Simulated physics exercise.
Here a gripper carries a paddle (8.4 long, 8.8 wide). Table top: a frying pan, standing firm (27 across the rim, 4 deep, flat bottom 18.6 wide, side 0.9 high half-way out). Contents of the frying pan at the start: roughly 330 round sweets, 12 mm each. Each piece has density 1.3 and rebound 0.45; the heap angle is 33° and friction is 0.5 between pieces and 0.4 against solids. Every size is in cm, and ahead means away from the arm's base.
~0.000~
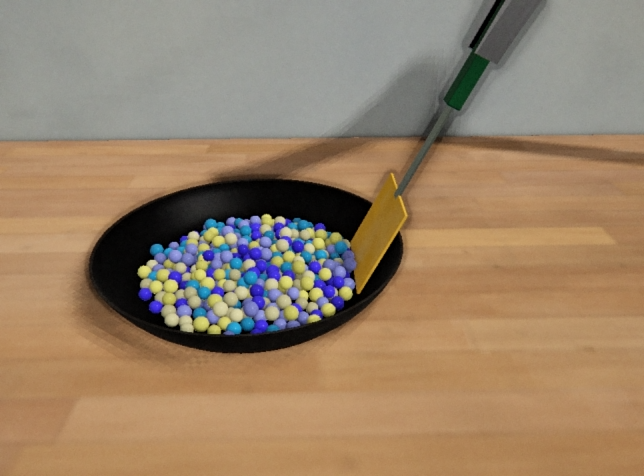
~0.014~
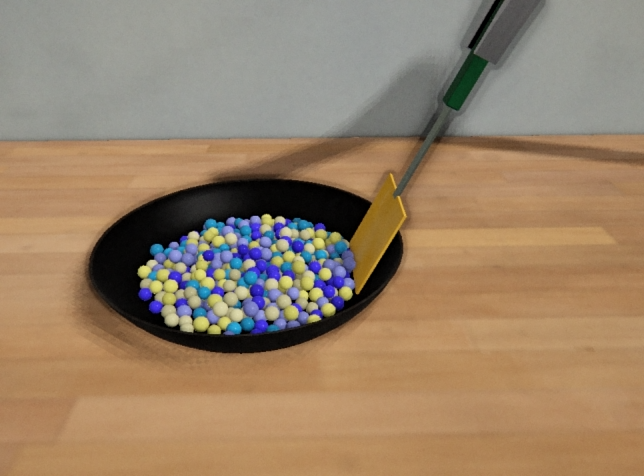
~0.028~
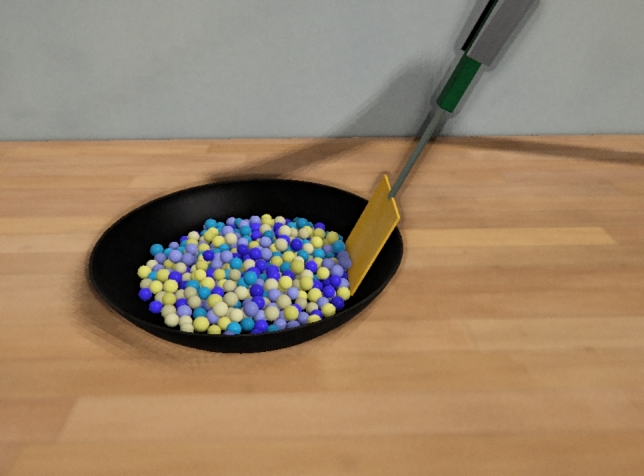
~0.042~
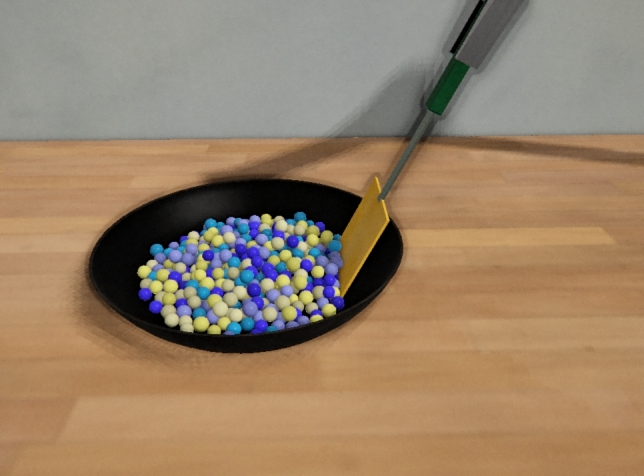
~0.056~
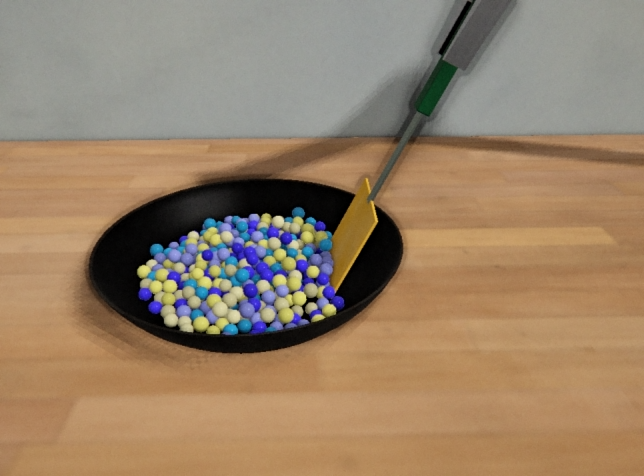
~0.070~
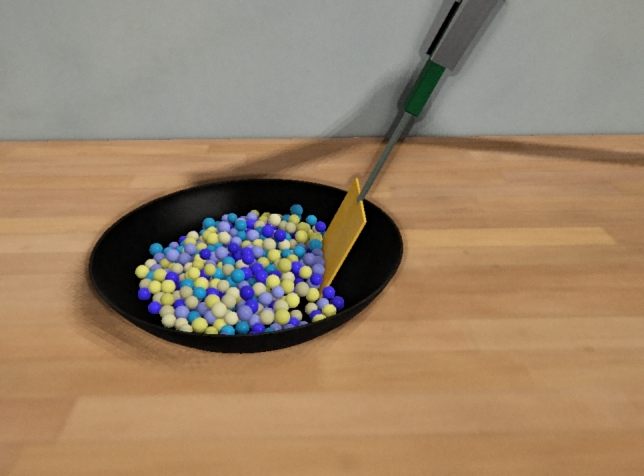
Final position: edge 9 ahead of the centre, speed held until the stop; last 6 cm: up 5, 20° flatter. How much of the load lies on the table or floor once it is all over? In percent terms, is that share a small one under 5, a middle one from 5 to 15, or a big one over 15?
A middle one.
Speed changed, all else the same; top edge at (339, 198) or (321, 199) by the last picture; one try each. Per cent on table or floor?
Around 20 per cent, then around 25 per cent.
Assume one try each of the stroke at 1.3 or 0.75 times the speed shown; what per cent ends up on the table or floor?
Estimates in order: 10 per cent, 5 per cent.
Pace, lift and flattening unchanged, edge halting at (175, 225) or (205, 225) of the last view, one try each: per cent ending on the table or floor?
About 5 and 0 per cent.
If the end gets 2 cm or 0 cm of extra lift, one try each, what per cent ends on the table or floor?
It works out to some 10 per cent for the first setting and some 5 per cent for the second.
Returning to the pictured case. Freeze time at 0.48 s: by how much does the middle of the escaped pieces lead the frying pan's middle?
Distance ahead of centre: Approx. 18 cm.
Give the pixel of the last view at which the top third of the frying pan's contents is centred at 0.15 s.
At about (221, 259).
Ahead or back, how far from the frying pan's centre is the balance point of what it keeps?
The kept load is shifted forward by about 5.0 cm.
After 0.15 s, sloping 64°, highest piece 4 above the table; 332 in the frying pan.
After 0.24 s, sloping 58°, highest piece 6 above the table; 332 in the frying pan.
After 0.48 s, sloping 44°, highest piece 5 above the table; 306 in the frying pan, 24 on the table or floor, 2 on the blade or in flight.
After 1.53 s, sloping 44°, highest piece 5 above the table; 306 in the frying pan, 26 on the table or floor.
At rest, 306 in the frying pan, 26 on the table or floor. That is 8 % on the table or floor.
